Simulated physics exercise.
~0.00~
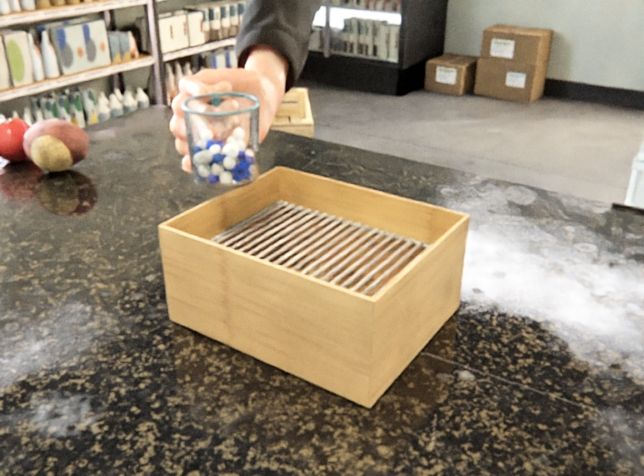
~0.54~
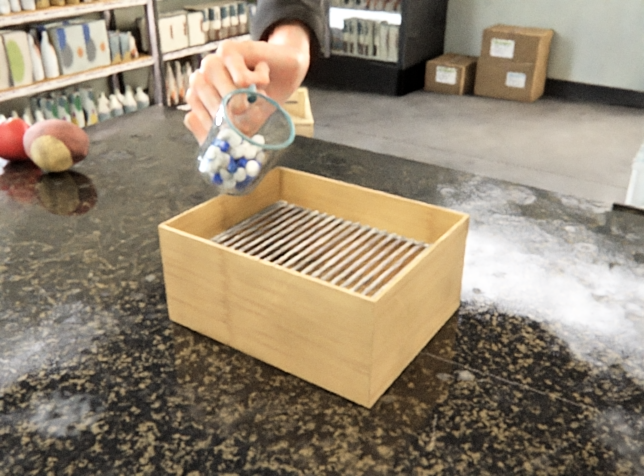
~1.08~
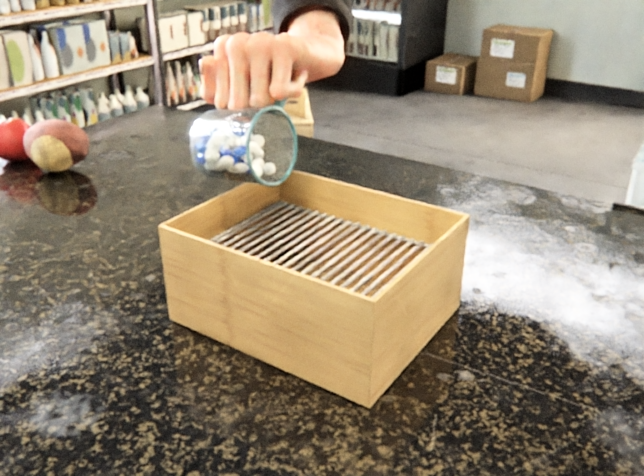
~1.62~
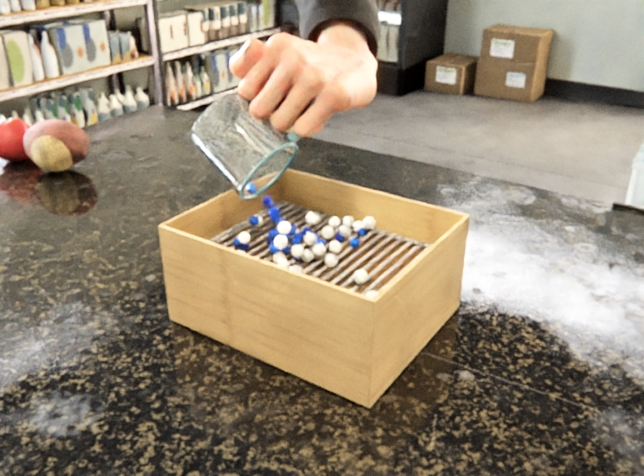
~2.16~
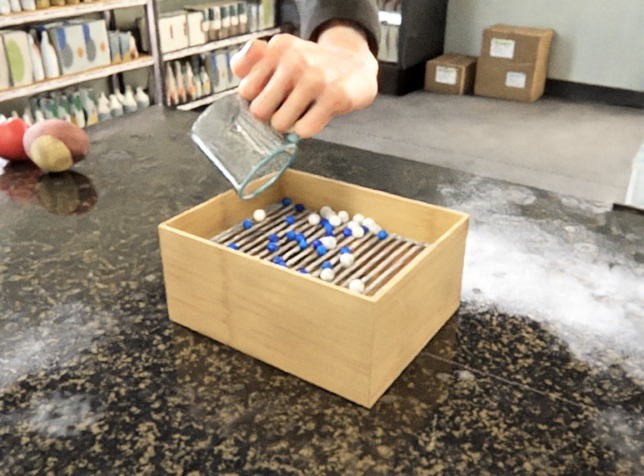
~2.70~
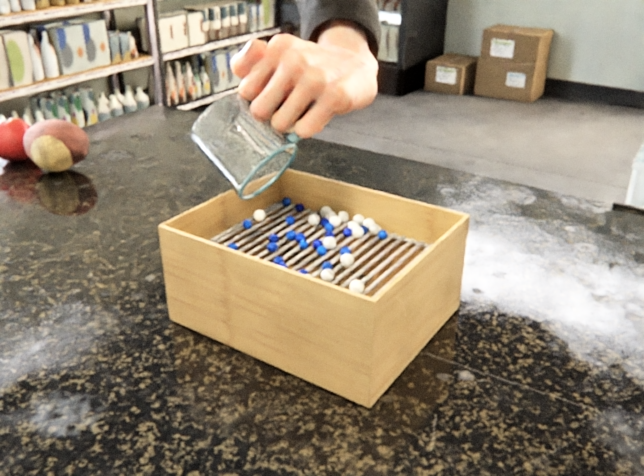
A hand tips blue and white balls from a clear cup onto a rack, where they stay.
